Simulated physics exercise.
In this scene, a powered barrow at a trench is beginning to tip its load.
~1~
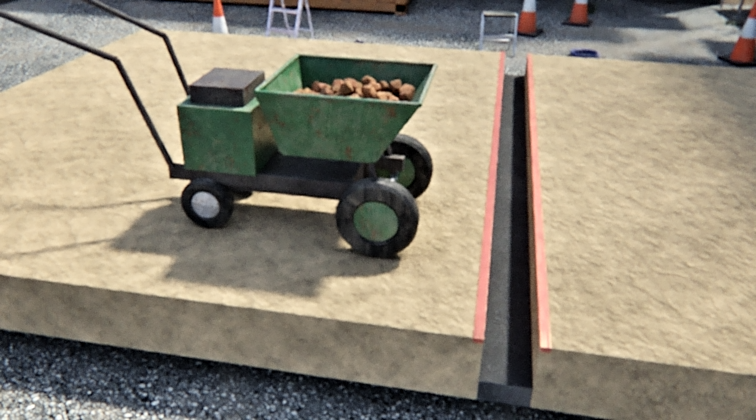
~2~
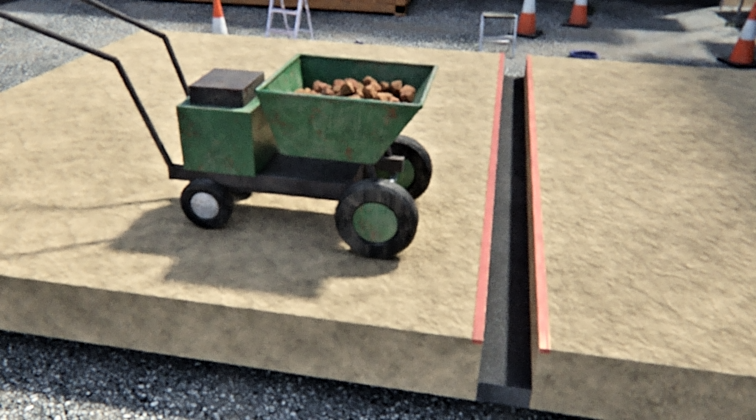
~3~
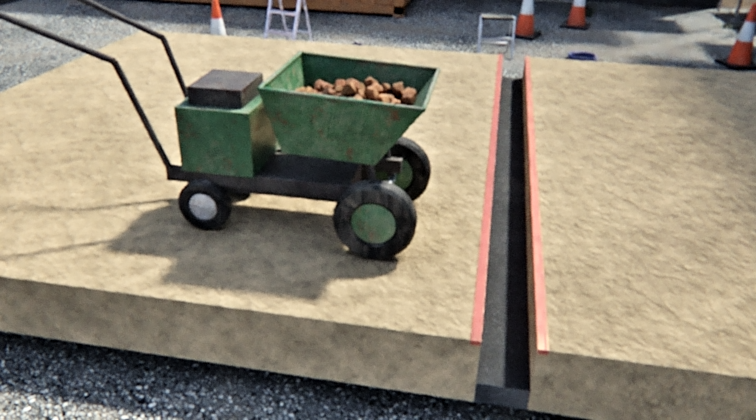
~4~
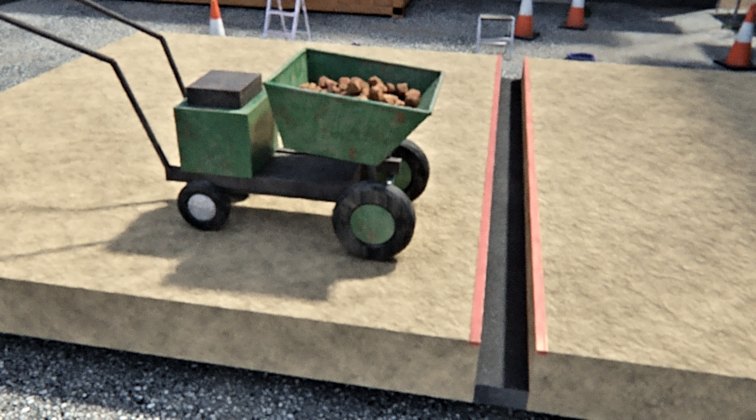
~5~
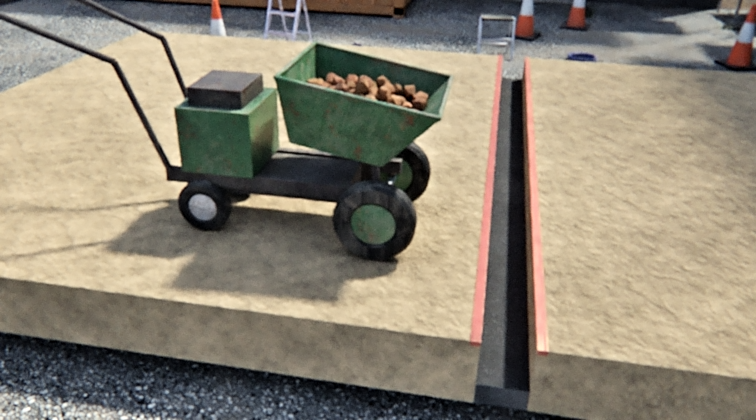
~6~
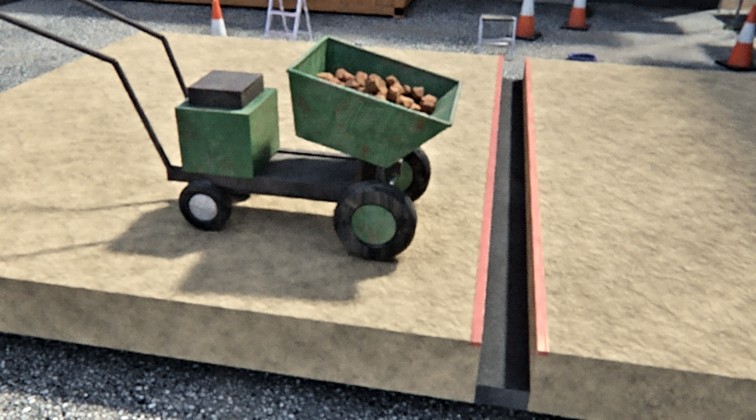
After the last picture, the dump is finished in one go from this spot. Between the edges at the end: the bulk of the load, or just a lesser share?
Outside the trench is the minority of the load.
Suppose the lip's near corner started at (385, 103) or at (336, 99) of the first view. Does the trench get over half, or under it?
Respectively: The bigger portion, a smaller portion.
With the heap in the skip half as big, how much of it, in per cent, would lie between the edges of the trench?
Close to 80 in a hundred.
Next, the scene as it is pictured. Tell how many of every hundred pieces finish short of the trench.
About 0 %.
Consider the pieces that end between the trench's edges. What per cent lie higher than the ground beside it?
Estimate: Near 5 in a hundred.
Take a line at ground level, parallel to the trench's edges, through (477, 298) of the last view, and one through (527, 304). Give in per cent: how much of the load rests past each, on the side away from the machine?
Close to 100 per cent, then close to 40 per cent.
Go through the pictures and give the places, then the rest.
The first frame shows lip of the skip at (419, 106), level; top of the load at (340, 98), clay clods; first edge of the trench at (482, 294); far edge at (543, 302), the trench under half as wide as the skip, and about as deep as wide.
The second frame shows lip of the skip at (420, 107), level; top of the load at (341, 98).
The third frame shows lip of the skip at (423, 110), tipped barely; top of the load at (342, 98).
The fourth frame shows lip of the skip at (429, 114), tipped a little; top of the load at (346, 97).
The fifth frame shows lip of the skip at (439, 119), tipped a little; top of the load at (342, 89).
The sixth frame shows lip of the skip at (450, 126), tipped clearly; top of the load at (341, 90); first edge of the trench at (480, 297); far edge at (541, 305).
Soon, skip tipped steeply; all in the skip.
A while on, skip tipped right over; nearly all in the skip; a small part in or heaped over the trench; a stray few beyond it; a stray few falling.
Towards the end, skip tipped right over; about a quarter in the skip; about half in or heaped over the trench; about a quarter beyond it.
Finally, skip tipped right over; most in or heaped over the trench; about a quarter beyond it.
